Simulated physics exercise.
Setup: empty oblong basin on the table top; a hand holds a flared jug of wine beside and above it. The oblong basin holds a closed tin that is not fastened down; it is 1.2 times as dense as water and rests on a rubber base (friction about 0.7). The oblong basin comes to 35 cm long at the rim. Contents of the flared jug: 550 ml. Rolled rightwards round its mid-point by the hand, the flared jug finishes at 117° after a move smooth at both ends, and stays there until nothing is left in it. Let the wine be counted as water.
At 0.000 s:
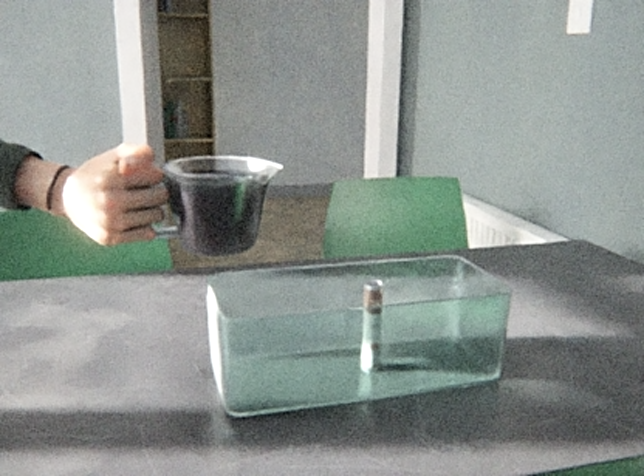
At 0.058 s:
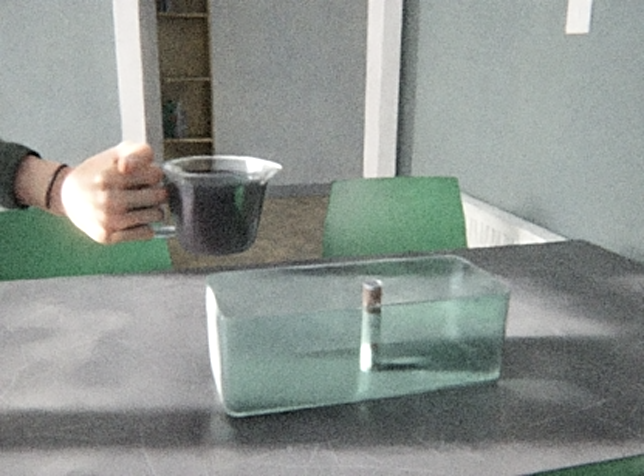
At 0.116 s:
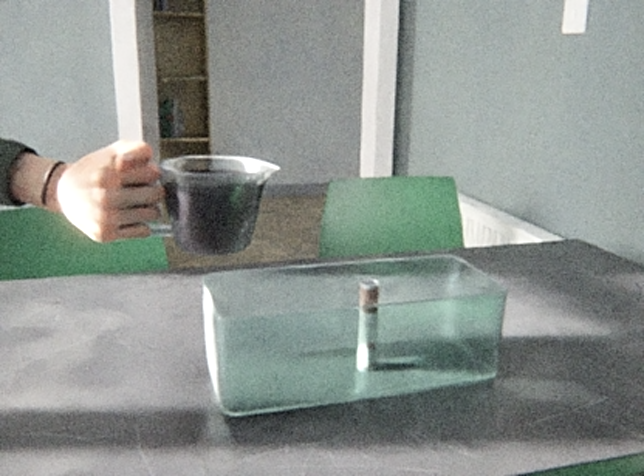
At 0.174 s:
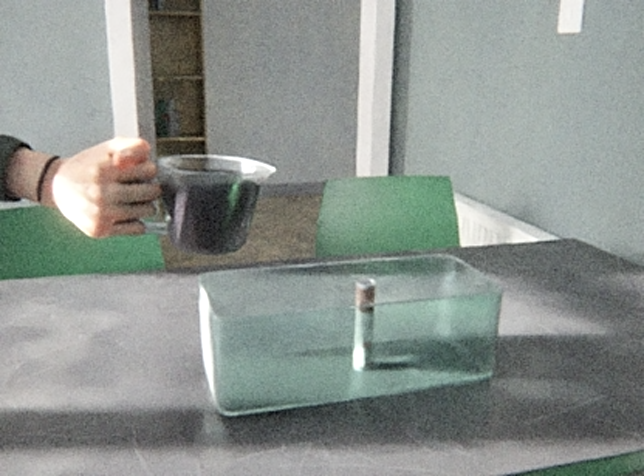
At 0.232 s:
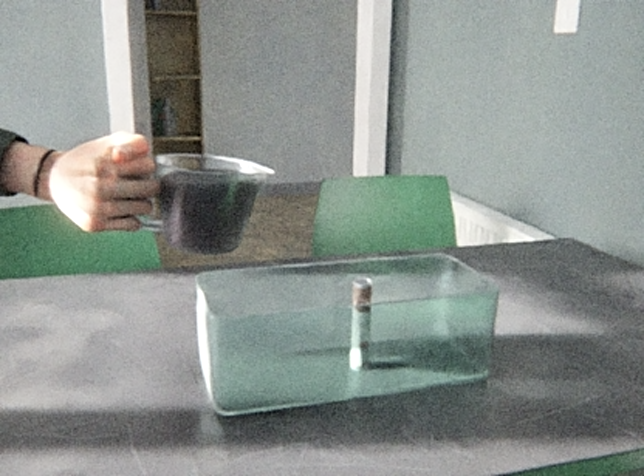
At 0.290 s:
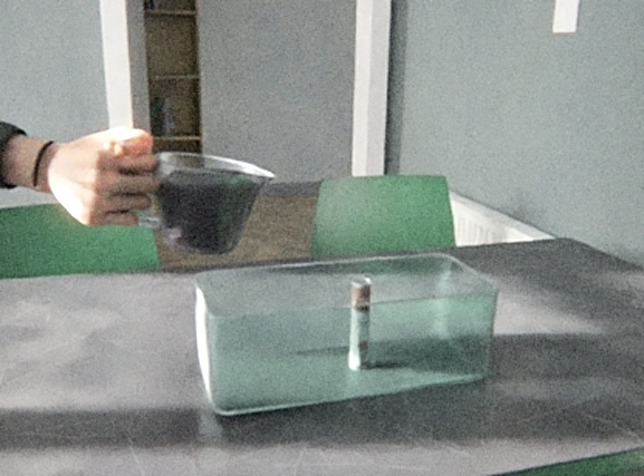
A hand at the left grips a clear flared jug of dark liquid above a grey table, seen from slightly above in a room with grey walls. Below the jug sits a greenish, see-through oblong basin with a small brown-topped cylinder upright inside, and green chairs stand behind. The hand holds the jug level, then slowly tilts it slightly rightwards, while the camera drifts a little to the right.
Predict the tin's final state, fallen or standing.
It ends up erect.
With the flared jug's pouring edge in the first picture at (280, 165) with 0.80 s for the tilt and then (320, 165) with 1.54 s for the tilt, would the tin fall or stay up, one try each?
Trial 1 - tin stays standing; trial 2 - tin tips.
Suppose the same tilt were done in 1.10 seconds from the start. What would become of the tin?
The tin stays on its base.
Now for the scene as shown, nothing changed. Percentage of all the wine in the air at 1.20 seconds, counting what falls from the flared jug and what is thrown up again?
In-air share: About 4 %.
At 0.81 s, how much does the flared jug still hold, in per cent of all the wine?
I'd estimate some 60 % remains.
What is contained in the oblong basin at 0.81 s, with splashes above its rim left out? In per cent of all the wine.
Roughly 20 percent.
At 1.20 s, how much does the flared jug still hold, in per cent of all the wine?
Remaining share: Approx. 5 %.
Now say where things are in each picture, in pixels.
It leans 0°; its right rim is at (281, 166); the wine meets the walls at (166, 179) and (265, 176); the oblong basin's rim runs from (213, 297) to (485, 274); the tin's top is at (374, 287), in the first picture.
It leans 0°; its right rim is at (281, 166); the wine meets the walls at (165, 179) and (265, 176), in the second picture.
It leans 2°; its right rim is at (278, 167); the wine meets the walls at (163, 178) and (262, 176), in the third picture.
It leans 4°; its right rim is at (276, 168); the wine meets the walls at (160, 178) and (260, 177), in the fourth picture.
It leans 6°; its right rim is at (274, 171); the wine meets the walls at (159, 179) and (258, 176), in the fifth picture.
It leans 10°; its right rim is at (275, 175); the wine meets the walls at (159, 179) and (261, 176), in the sixth picture.
After 0.81 s the tilt is 64° and 60 per cent is still to pour; the tin stands where it began.
After 1.20 s the tilt is 103° and 5 per cent is still to pour; the tin stands where it began.
After 1.60 s the tilt is 117° and 0 per cent is still to pour; the tin stands where it began.
After 2.04 s the tilt is 117° and 0 per cent is still to pour; the tin stands where it began.
In the end the tin stands where it began.
